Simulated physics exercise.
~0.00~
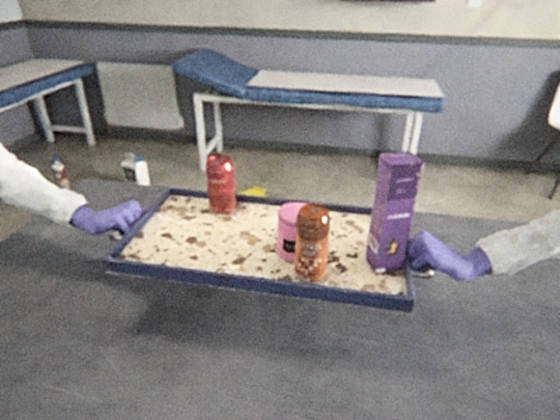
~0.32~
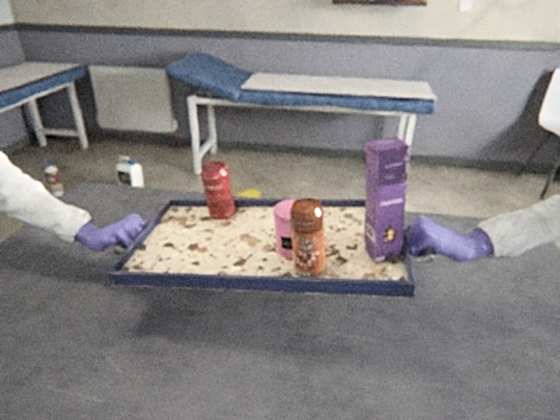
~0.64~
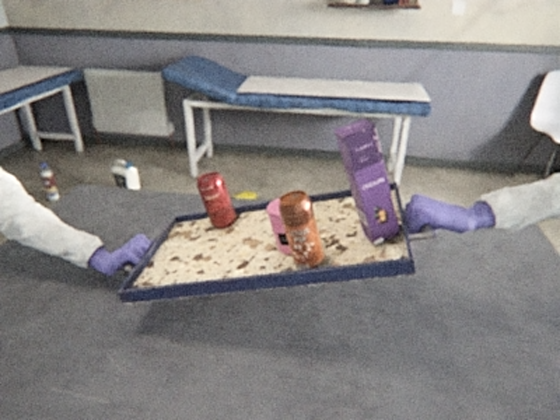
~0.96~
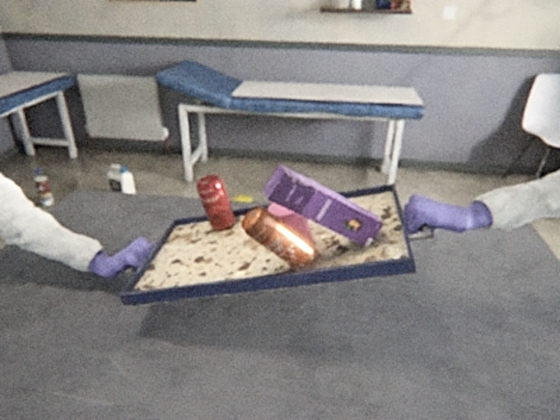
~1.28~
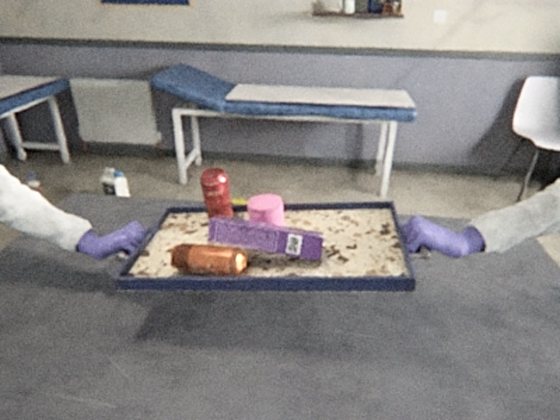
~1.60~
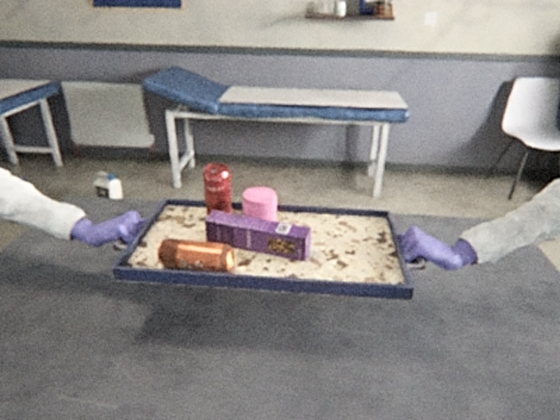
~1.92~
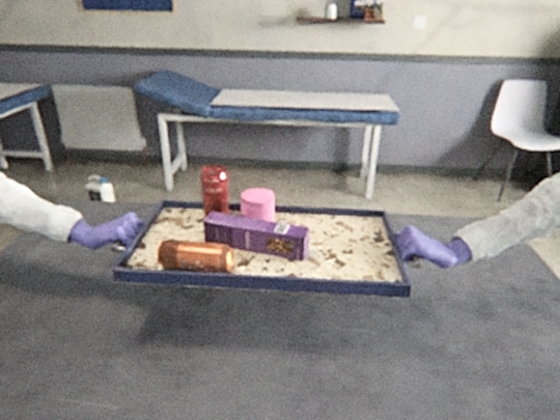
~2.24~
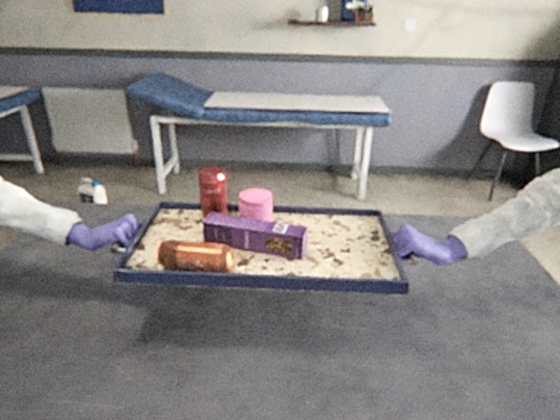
A tray held by two purple-gloved hands dipped at its left edge, and the tall purple carton and orange can toppled over before it was levelled again, leaving both on their sides while the pink jar, slightly shifted, and red can stood upright.
